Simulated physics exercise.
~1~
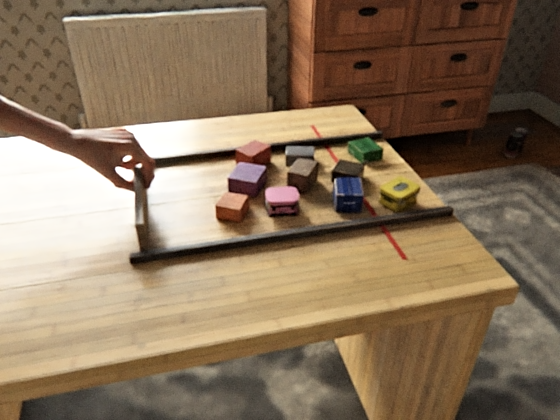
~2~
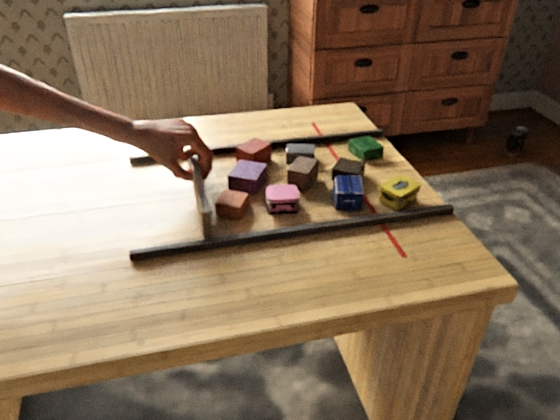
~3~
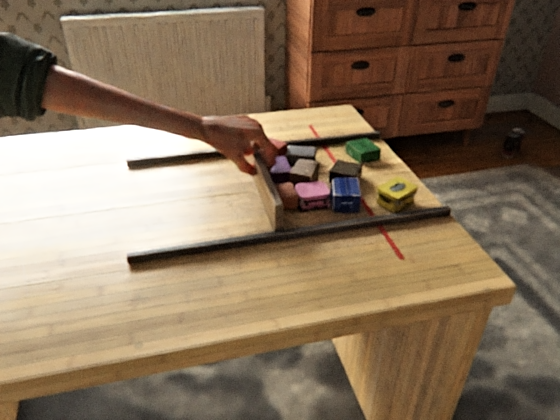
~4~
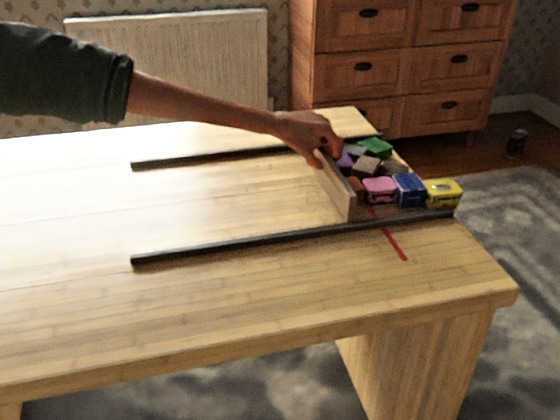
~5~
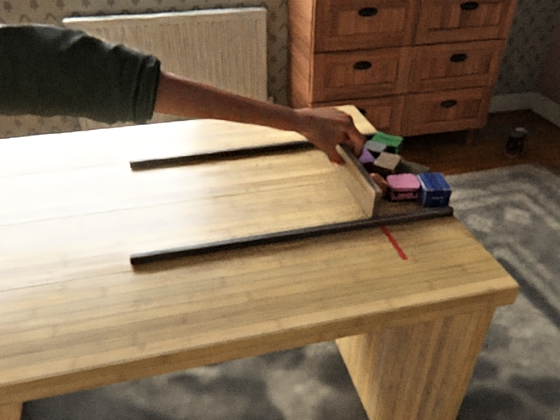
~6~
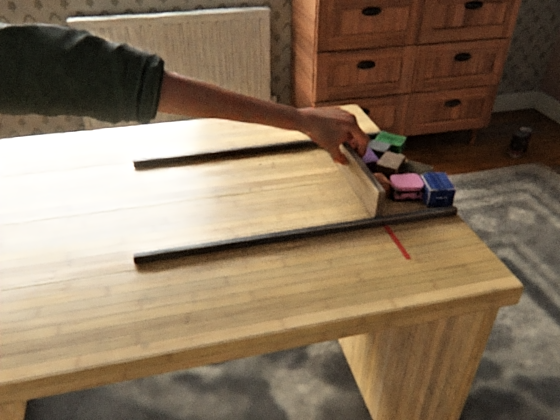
A hand slid an upright wooden board to the right between two dark rails on a table, bunching a jumble of colourful blocks and little cases toward the end, until the yellow case went out of sight and the board stopped with the rest crowded at the edge.
